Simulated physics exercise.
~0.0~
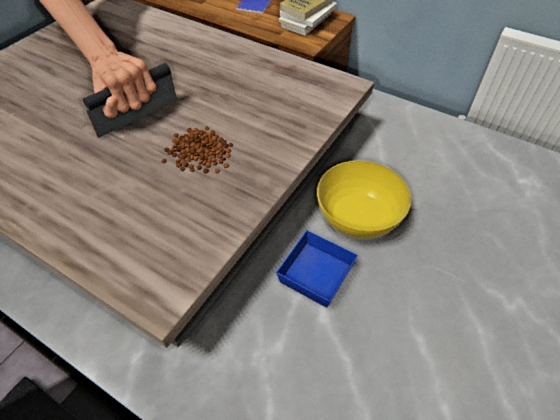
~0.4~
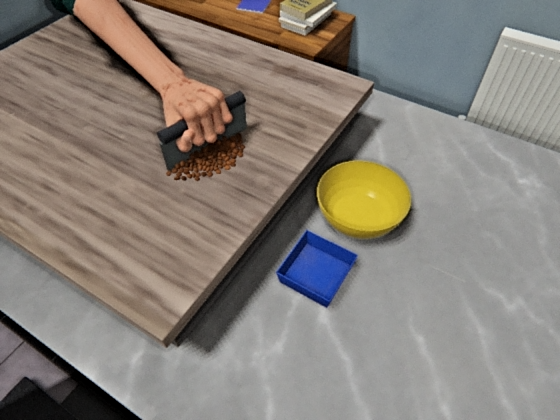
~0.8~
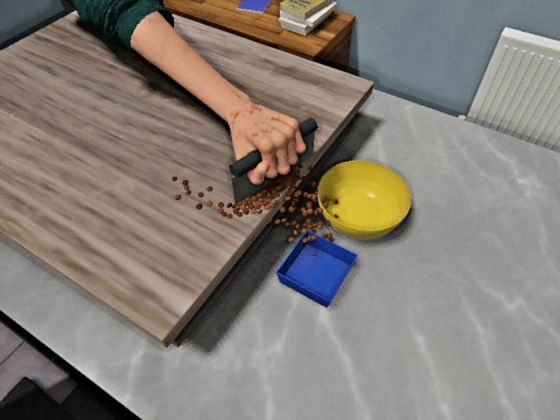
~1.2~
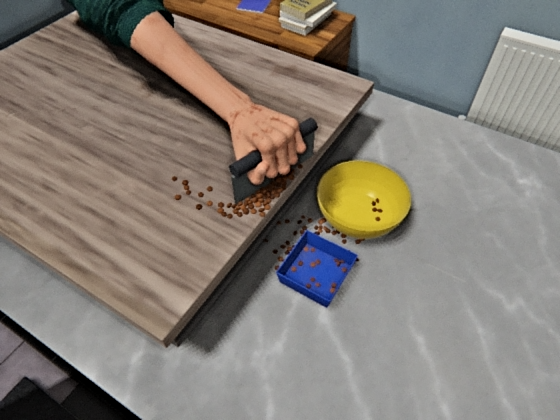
A hand in a dark green sleeve grips a dark scraper on a large wooden board, which rests on a grey marbled surface and is seen from above at an angle. A small heap of brown kibble lies on the board, with a yellow bowl and a smaller blue square tin beyond its right edge. The scraper slides right and toward the viewer, reaches the heap and pushes it to the edge, where it stops. Pieces spill over in a scatter. In the end, about half remain on the board, many lie on the surface between, and a few sit in the tin and fewer in the bowl.
